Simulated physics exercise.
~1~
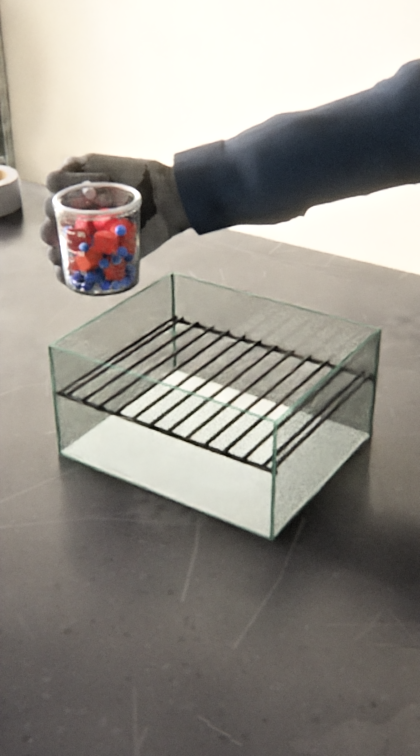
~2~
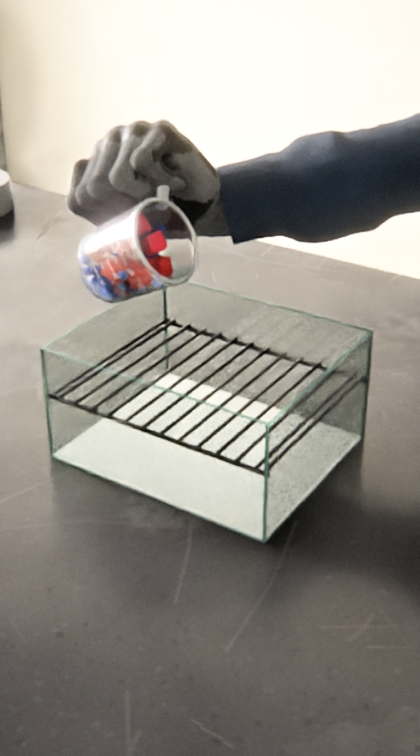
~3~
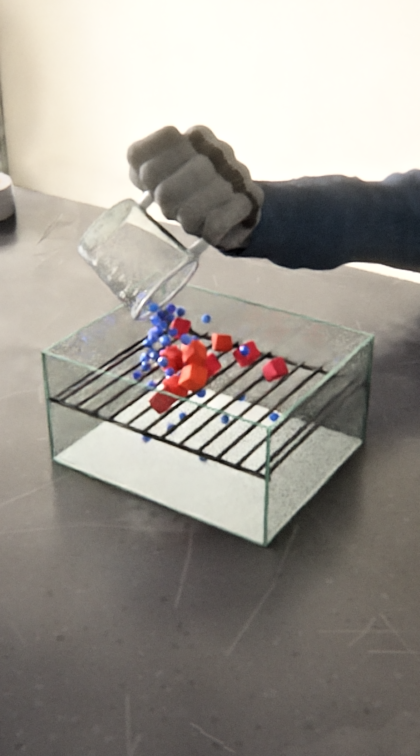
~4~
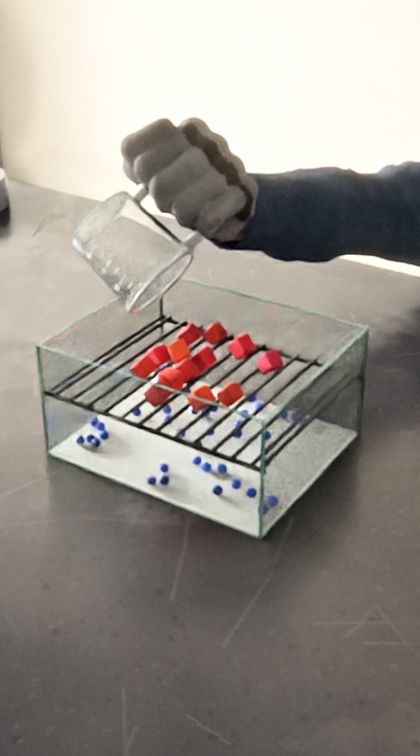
In the video, a gloved hand tips a clear cup of red and blue bits over a wire rack set across an open glass box. The larger red pieces stay on top of the wires, while the small blue ones drop through and end up scattered below.
